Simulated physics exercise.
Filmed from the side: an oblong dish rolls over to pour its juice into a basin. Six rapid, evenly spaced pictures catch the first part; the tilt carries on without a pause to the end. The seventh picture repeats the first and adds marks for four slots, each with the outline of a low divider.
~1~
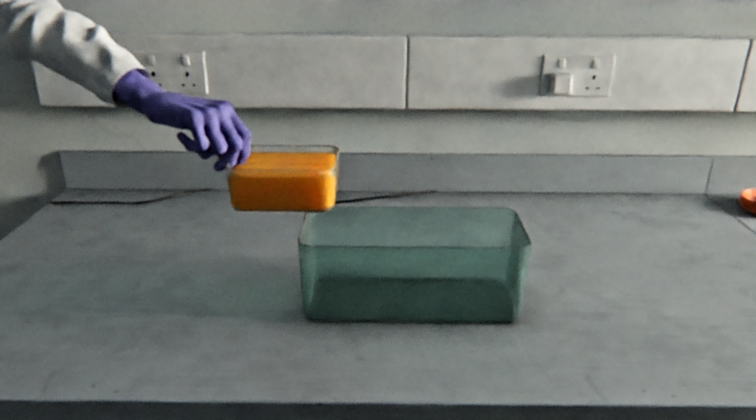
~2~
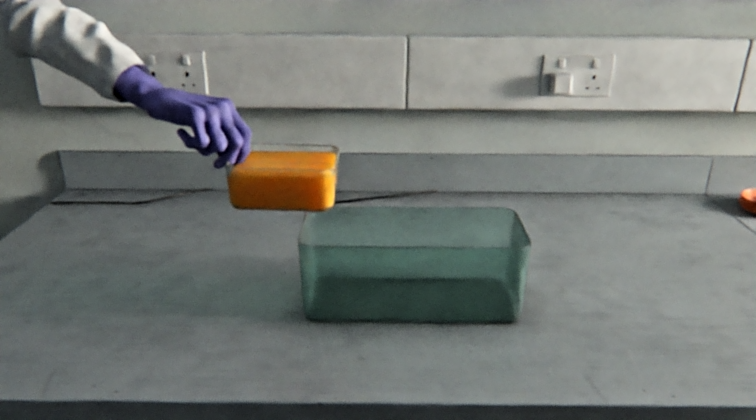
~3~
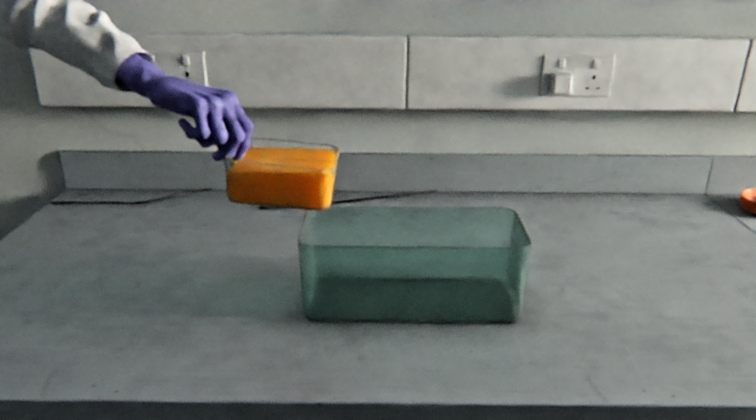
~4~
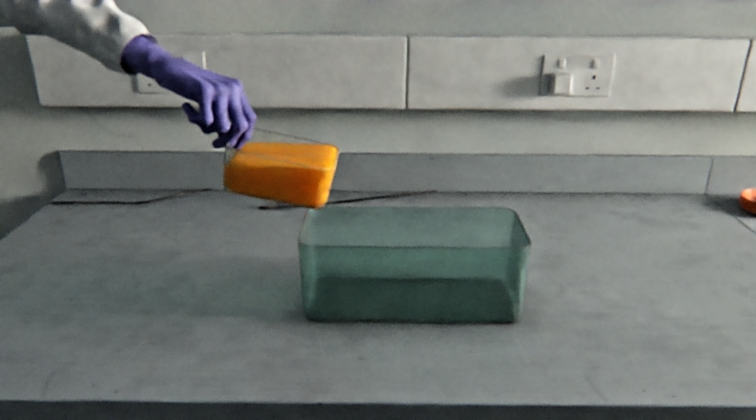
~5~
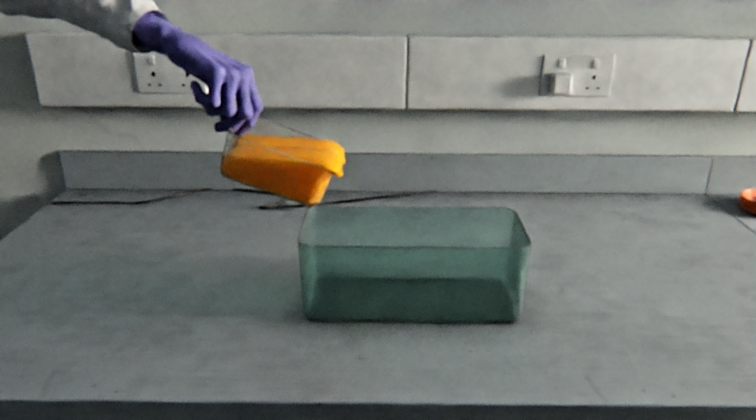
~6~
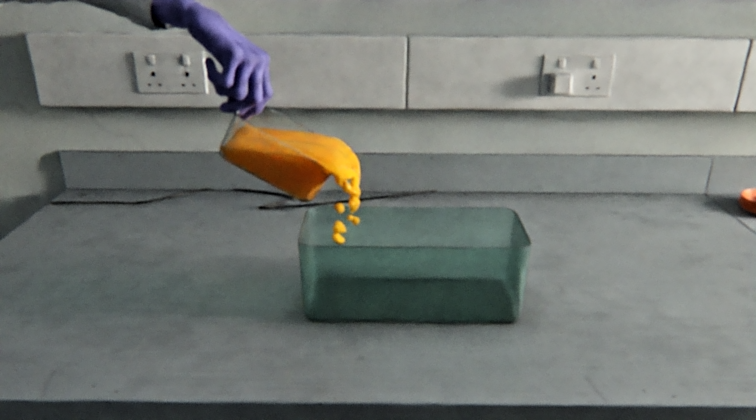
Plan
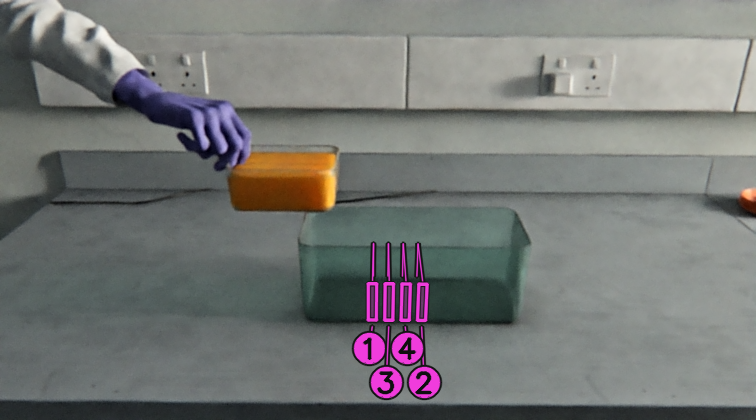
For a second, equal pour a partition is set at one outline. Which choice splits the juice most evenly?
Take 4.
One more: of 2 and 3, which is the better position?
The answer is 3.
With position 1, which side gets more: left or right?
The right one.
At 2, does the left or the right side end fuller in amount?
The left one.
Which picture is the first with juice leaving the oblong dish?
Picture 5.
On the marked copy, 1 at (372, 326); 2 at (421, 326); 3 at (388, 326); 4 at (405, 326).
For position 1, about 6 % ends left of the wall and 88 % right of it; 5 % is lost outside.
For position 2, about 86 % ends left of the wall and 8 % right of it; 6 % is lost outside.
For position 3, about 25 % ends left of the wall and 69 % right of it; 6 % is lost outside.
For position 4, about 46 % ends left of the wall and 48 % right of it; 6 % is lost outside.
